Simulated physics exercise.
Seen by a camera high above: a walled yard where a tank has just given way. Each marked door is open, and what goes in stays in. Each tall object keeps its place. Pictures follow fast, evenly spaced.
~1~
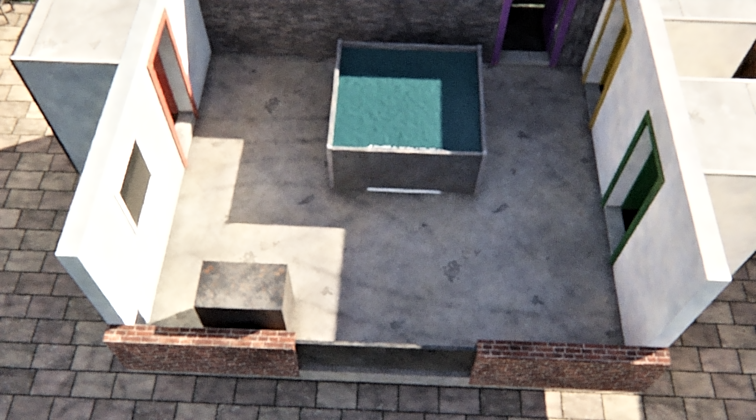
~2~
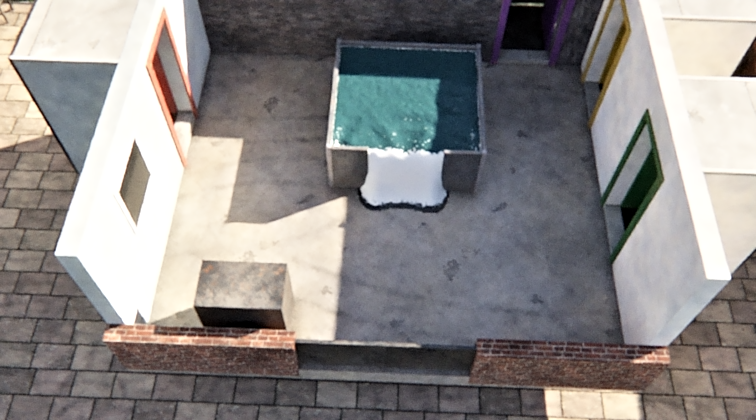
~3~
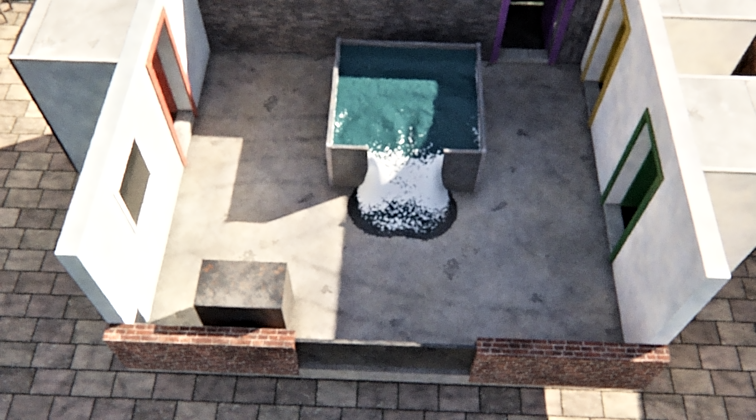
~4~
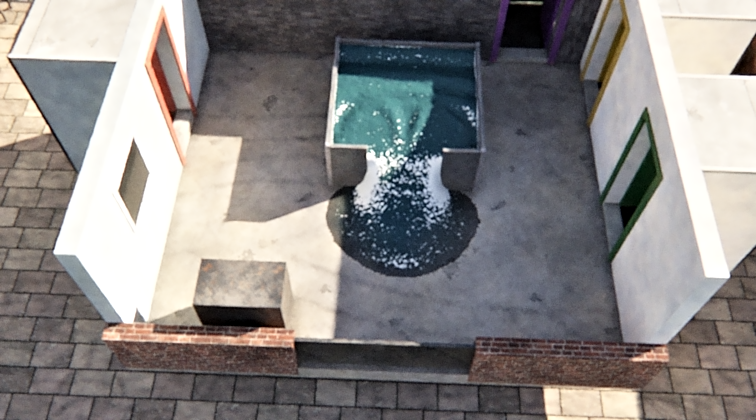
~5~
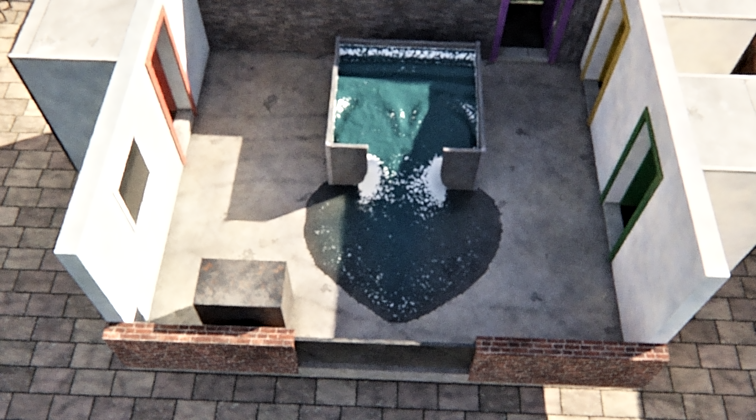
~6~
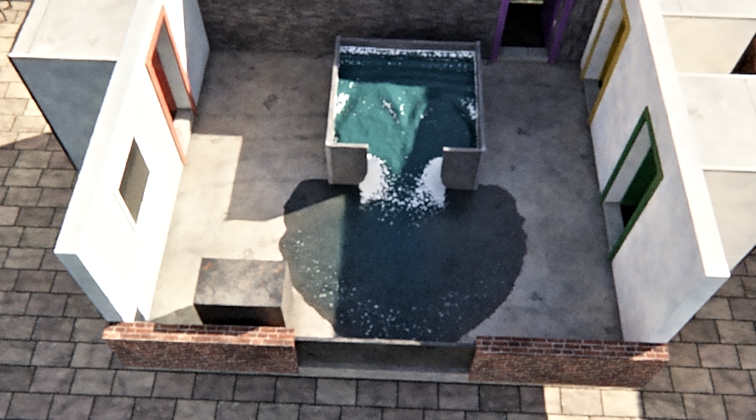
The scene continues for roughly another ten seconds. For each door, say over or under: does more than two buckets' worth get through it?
Outcome: The yellow door is overrun past two buckets, the purple door is overrun past two buckets, the green door is overrun past two buckets, the red door is not overrun past two buckets.
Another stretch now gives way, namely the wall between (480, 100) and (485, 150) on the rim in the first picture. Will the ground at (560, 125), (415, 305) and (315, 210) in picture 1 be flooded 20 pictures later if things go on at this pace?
The first point is soaked, the second soaked, the third spared.
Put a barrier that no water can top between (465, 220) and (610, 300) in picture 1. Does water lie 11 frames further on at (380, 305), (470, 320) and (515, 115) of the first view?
In order: Soaked, soaked, untouched.
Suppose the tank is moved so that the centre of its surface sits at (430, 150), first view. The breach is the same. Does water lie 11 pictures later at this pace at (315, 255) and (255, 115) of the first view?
In that order: Wet, not flooded.
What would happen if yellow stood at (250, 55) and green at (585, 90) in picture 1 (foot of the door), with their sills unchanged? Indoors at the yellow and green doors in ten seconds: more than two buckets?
Looking at it, yellow door tops the limit, and green door tops the limit.
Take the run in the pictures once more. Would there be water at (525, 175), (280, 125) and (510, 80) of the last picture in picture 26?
In turn, the points end up soaked, high and dry and high and dry.
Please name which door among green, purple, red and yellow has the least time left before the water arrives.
Go with the green one.
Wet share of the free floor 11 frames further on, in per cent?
My estimate is roughly 40 percent.
A moment on, water covers 35 % of the floor; the yellow door not reached, the purple door not reached, the green door not reached, the red door not reached.
Next, water covers 40 % of the floor; the yellow door not reached, the purple door not reached, the green door wet at the sill, nothing in, the red door not reached.
Then, water covers 70 % of the floor; the yellow door wet at the sill, nothing in, the purple door not reached, the green door under two buckets in, the red door wet at the sill, nothing in.
Later, water covers 95 % of the floor; the yellow door under two buckets in, the purple door over two buckets in, the green door over two buckets in, the red door wet at the sill, nothing in.
In the end, water covers 100 % of the floor; the yellow door far over two buckets in, the purple door far over two buckets in, the green door over two buckets in, the red door wet at the sill, nothing in.
